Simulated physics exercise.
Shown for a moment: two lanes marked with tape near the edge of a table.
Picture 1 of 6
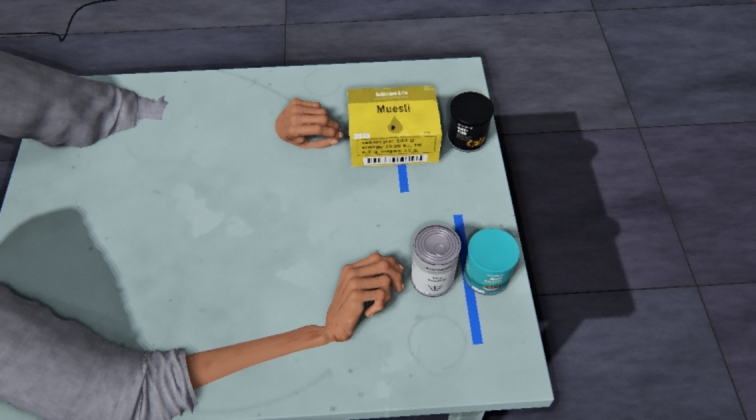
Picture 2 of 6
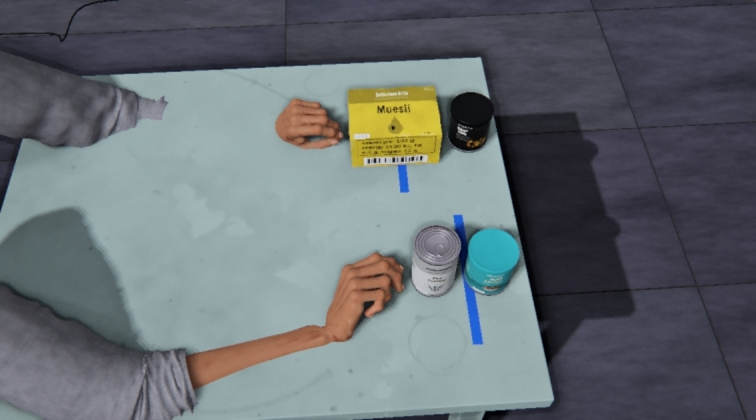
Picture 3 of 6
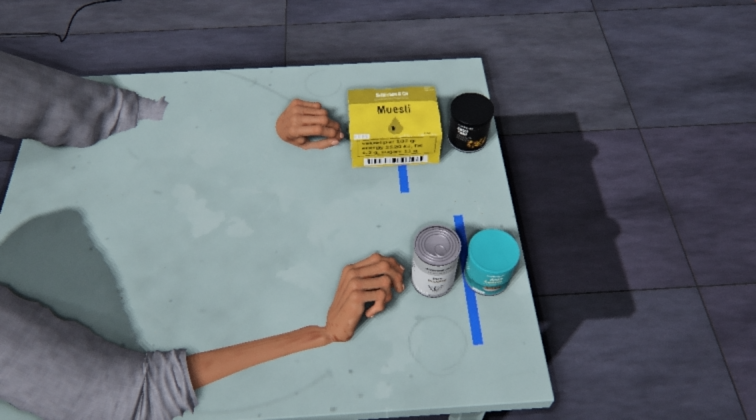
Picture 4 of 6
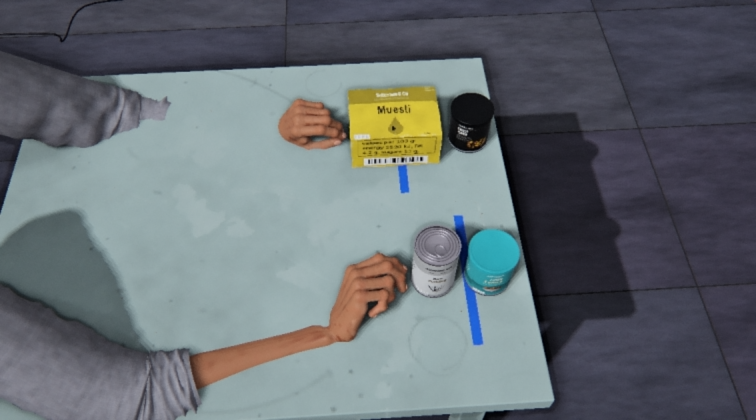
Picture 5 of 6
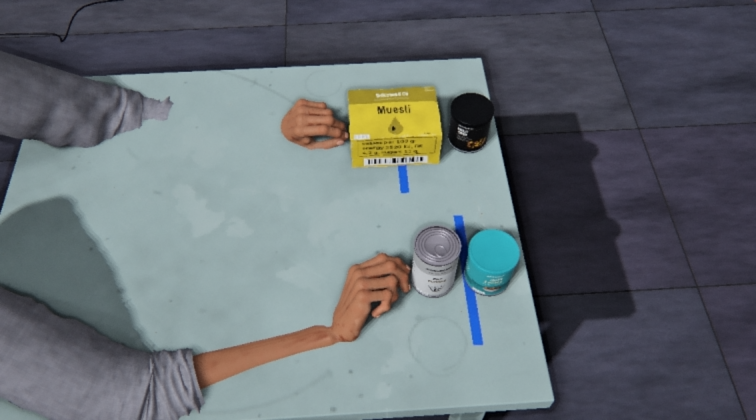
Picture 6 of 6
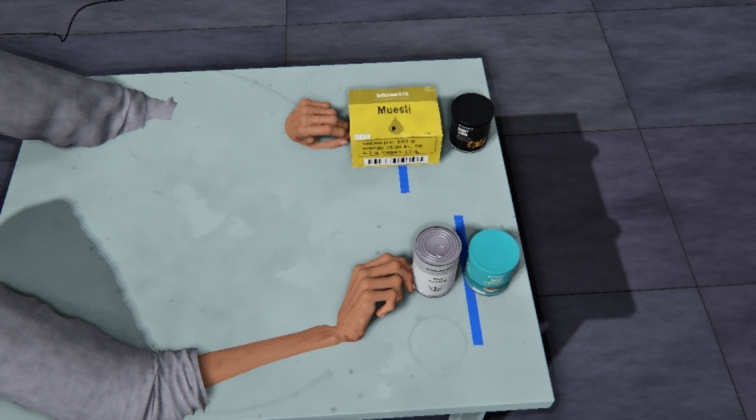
On a pale table, two hands shift slightly beside a yellow box and three containers.
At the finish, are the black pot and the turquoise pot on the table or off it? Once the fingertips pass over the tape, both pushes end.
At the finish, the black pot is off the table, the turquoise pot is off the table.
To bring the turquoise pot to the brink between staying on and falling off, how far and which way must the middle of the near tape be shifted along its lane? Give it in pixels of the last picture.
Something like 12 pixels, heading left.
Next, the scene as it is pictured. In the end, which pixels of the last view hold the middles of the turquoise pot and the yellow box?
(674, 394) and (449, 124), approximately.
Then, 1.34 s after the last picture, black pot tipped 48° from how it was near (532, 141); turquoise pot tipped 44° from how it was near (561, 270).
Then, 1.68 s after the last picture, black pot down below near (538, 287); turquoise pot down below near (545, 401).
Then, 1.98 s after the last picture, black pot falling near (620, 283); turquoise pot down below near (631, 396).
At rest, the black pot goes over the edge, near (674, 289); the turquoise pot goes over the edge, near (674, 394).
